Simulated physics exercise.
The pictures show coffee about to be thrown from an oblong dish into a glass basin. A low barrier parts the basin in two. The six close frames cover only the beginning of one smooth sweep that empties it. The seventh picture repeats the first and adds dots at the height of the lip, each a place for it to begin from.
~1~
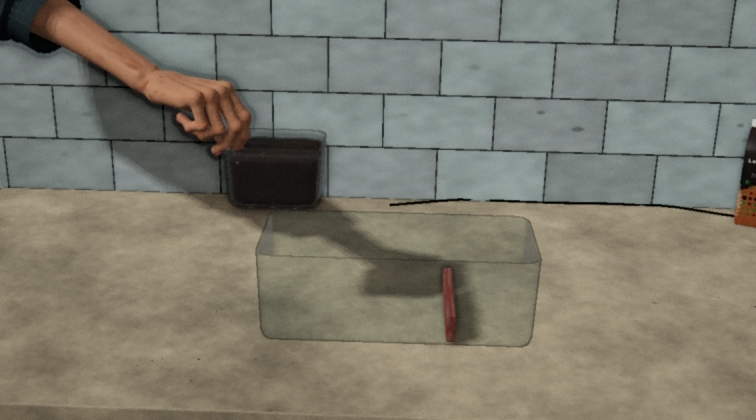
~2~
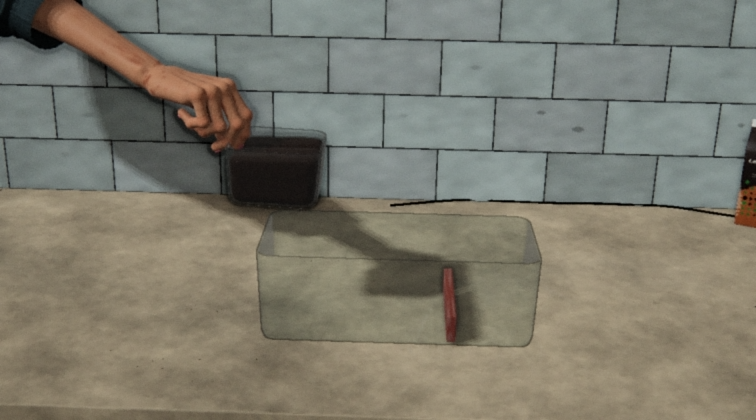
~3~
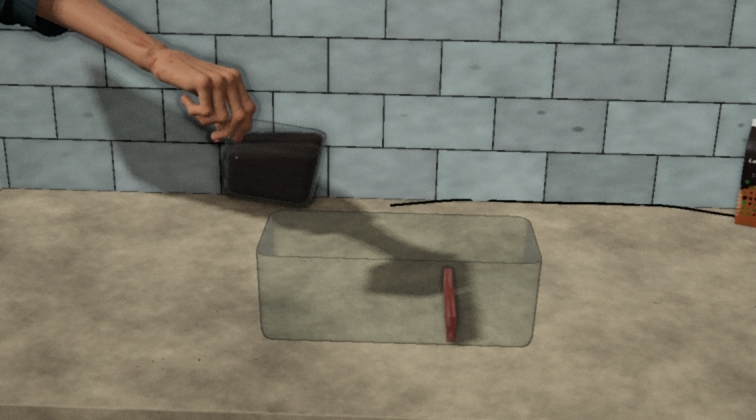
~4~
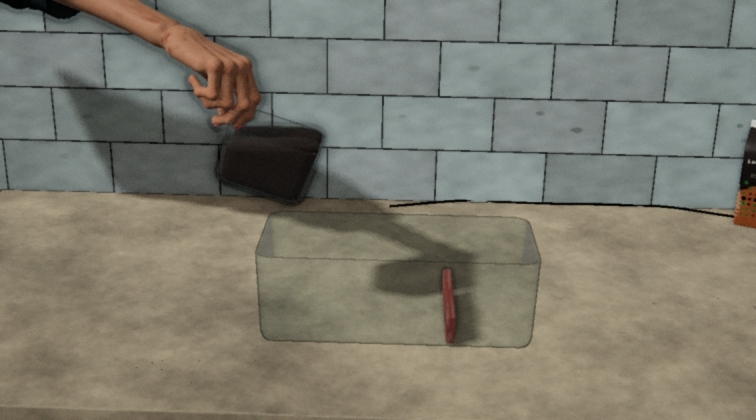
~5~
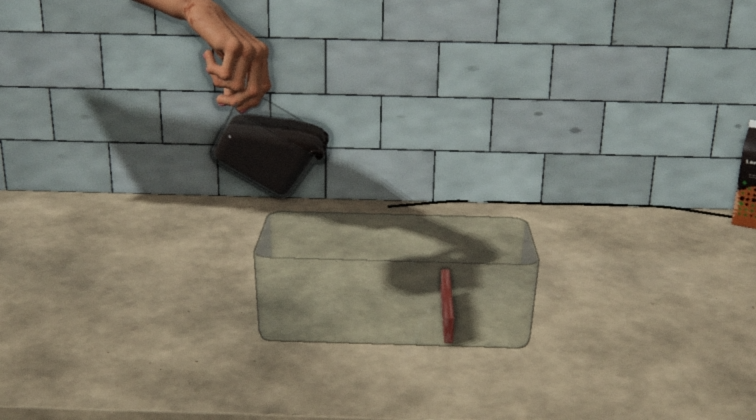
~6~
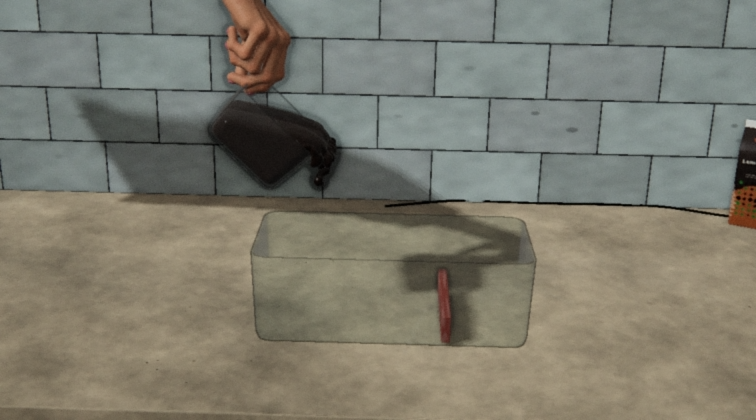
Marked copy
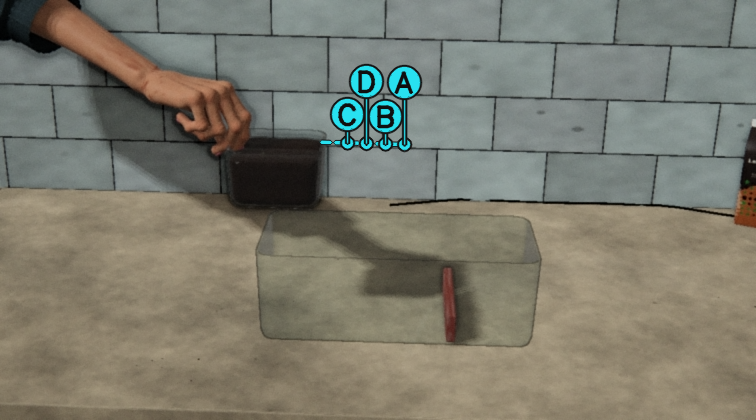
Above a clear basin with a red divider, a hand tips dark coffee over a dish's lip.
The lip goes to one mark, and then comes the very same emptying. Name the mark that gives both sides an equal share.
D is best.
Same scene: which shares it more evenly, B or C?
That would be B.
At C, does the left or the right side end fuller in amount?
The left side.
On the marked copy, A at (404, 144); B at (385, 144); C at (347, 142); D at (366, 143).
For spot A, about 26 % ends left of the wall and 71 % right of it; 4 % is lost outside.
For spot B, about 35 % ends left of the wall and 60 % right of it; 4 % is lost outside.
For spot C, about 78 % ends left of the wall and 19 % right of it; 3 % is lost outside.
For spot D, about 49 % ends left of the wall and 47 % right of it; 5 % is lost outside.
